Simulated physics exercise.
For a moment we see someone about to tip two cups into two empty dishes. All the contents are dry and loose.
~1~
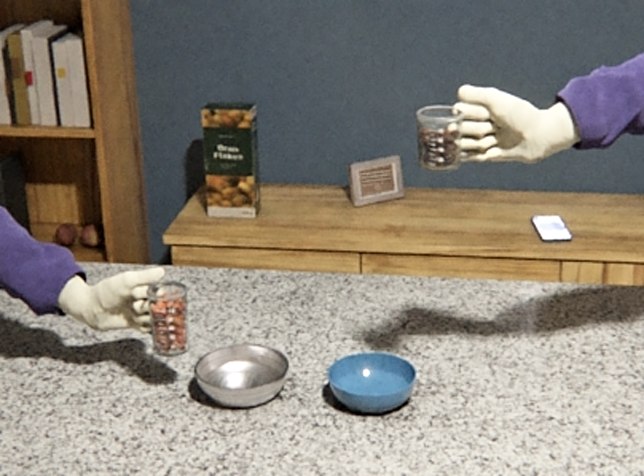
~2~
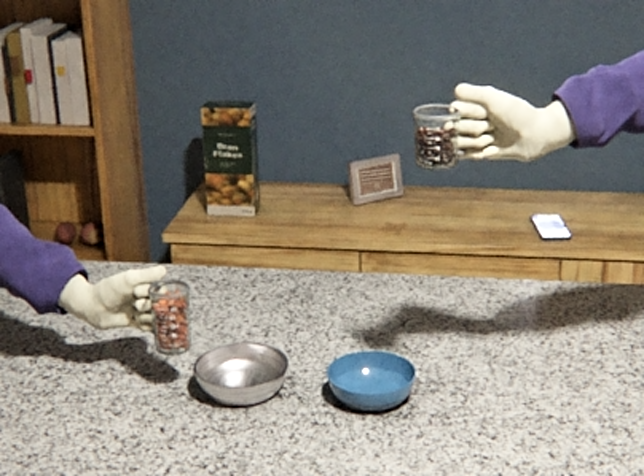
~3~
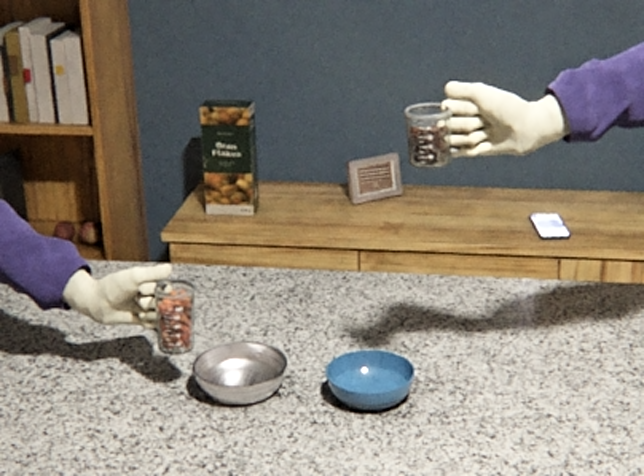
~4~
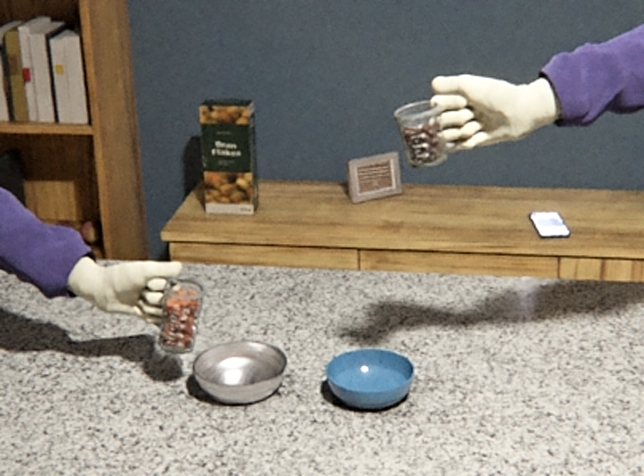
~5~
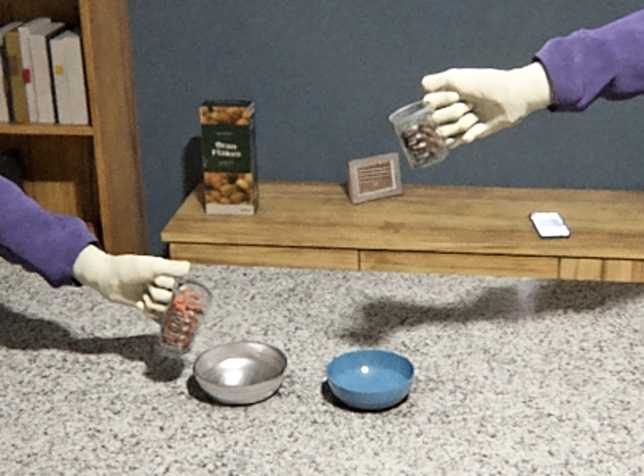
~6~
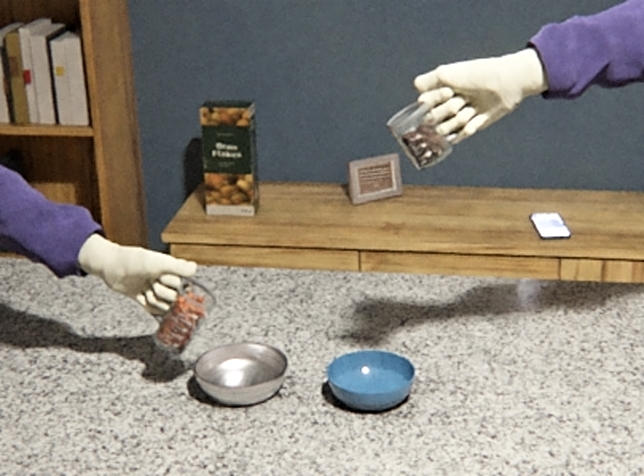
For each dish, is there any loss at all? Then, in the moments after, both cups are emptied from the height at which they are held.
Left receives the full amount, right receives only part.
Then, 0.47 s after the last picture, left, all still in the cup; right, all still in the cup.
Then, 0.96 s after the last picture, left, all still in the cup; right, nearly all still in the cup, a stray few in the air.
Then, 1.55 s after the last picture, left, about a quarter still in the cup, most in the dish, a small part in the air; right, about half in the dish, about a quarter outside the dish, about a quarter in the air.
By the end, left, all in the dish, none outside the dish; right, about two thirds in the dish, about a third outside the dish.
